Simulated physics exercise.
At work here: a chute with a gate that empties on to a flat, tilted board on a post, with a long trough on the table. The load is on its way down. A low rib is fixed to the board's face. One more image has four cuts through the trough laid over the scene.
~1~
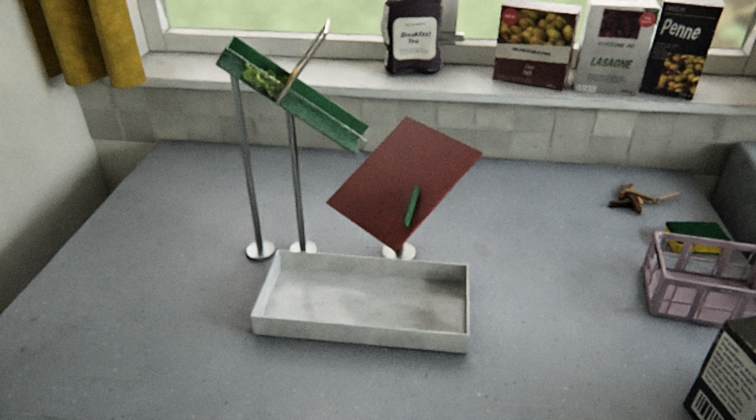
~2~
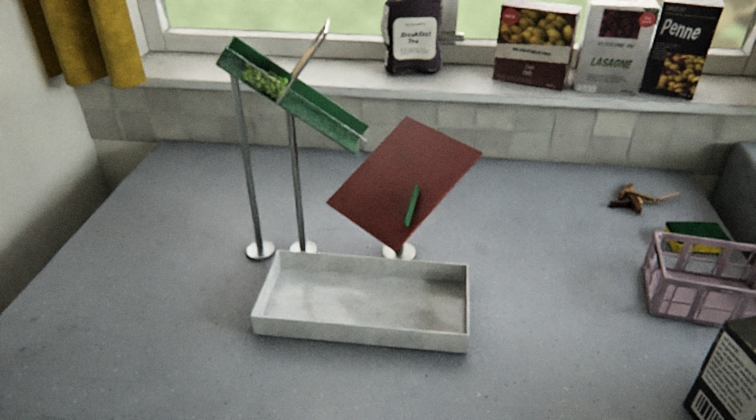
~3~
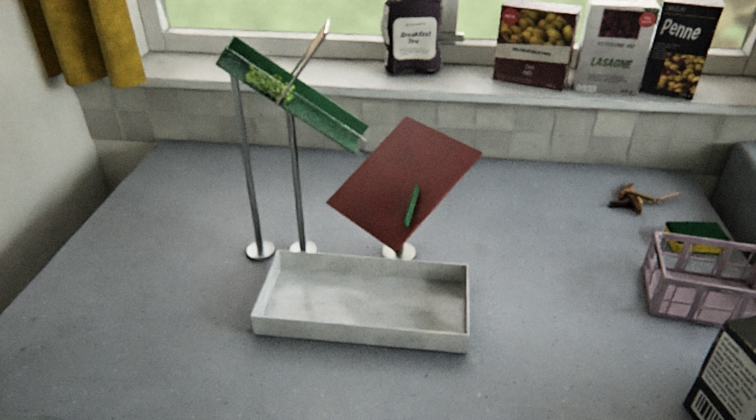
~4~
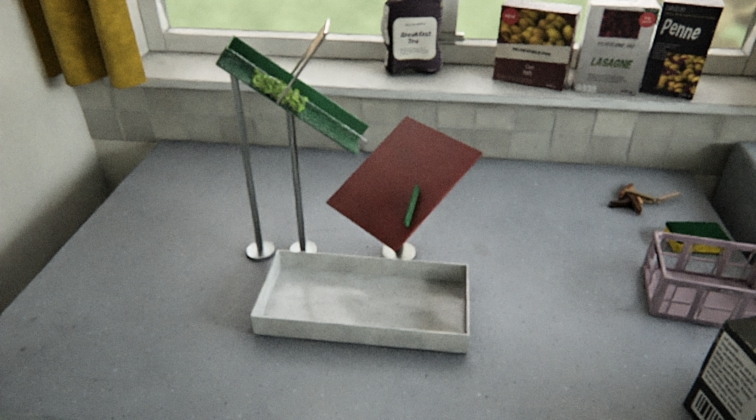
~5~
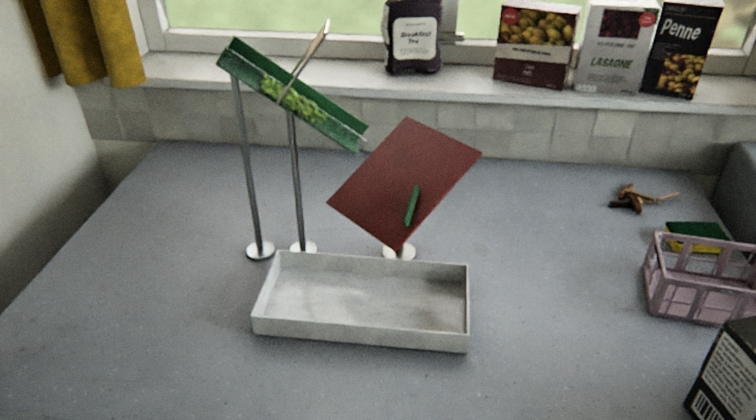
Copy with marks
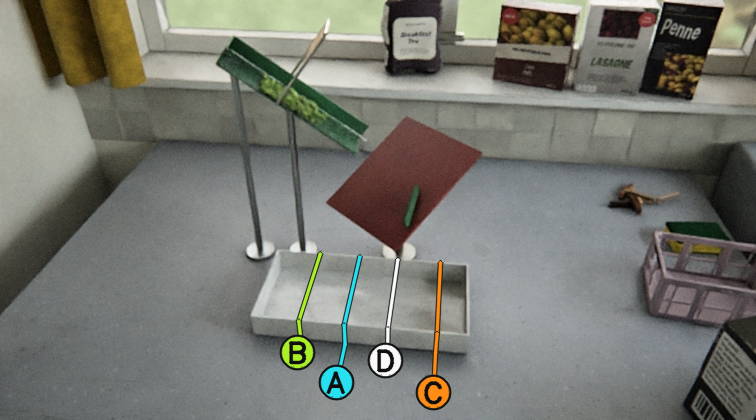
A grey tabletop below a window is seen from slightly above, with a yellow curtain at left, food packets along the sill and a pink basket at right. A green chute on thin metal posts slopes down to the right toward a tilted dark red board with a green rib, behind a pale, empty trough. Small green pieces slide a short way down the chute, spreading out, while the camera stays still.
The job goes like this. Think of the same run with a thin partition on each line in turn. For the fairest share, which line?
It is A.
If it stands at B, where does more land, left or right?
The right side.
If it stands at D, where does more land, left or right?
The left side.
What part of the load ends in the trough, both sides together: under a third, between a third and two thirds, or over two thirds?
About that: Over two thirds.
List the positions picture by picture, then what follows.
Load behind the gate (269, 83), dried peas; lip of the chute (357, 148), sloping fairly steeply, in the first picture.
Middle of the board (401, 178), tilted fairly steeply; middle of its low edge (358, 225); of its high edge (442, 133), in the second picture.
Front corners of the trough (251, 315) and (469, 335), empty; front of the load (290, 97), in the third picture.
Middle of the load (282, 88); its front (303, 108), roughly a quarter of the way to the lip; rib from (416, 185) to (404, 222), in the fourth picture.
Middle of the load (290, 97); its front (325, 115), roughly half of the way to the lip, in the fifth picture.
On the marked copy, line A crosses the front rim at (344, 324); line B crosses the front rim at (299, 320); line C crosses the front rim at (437, 332); line D crosses the front rim at (388, 328).
With A, of what is caught, roughly two thirds on the left of the divider, roughly a third on the right.
With B, of what is caught, about a tenth on the left of the divider, almost all on the right.
With C, of what is caught, almost all on the left of the divider, just a few on the right.
With D, of what is caught, almost all on the left of the divider, about a tenth on the right.
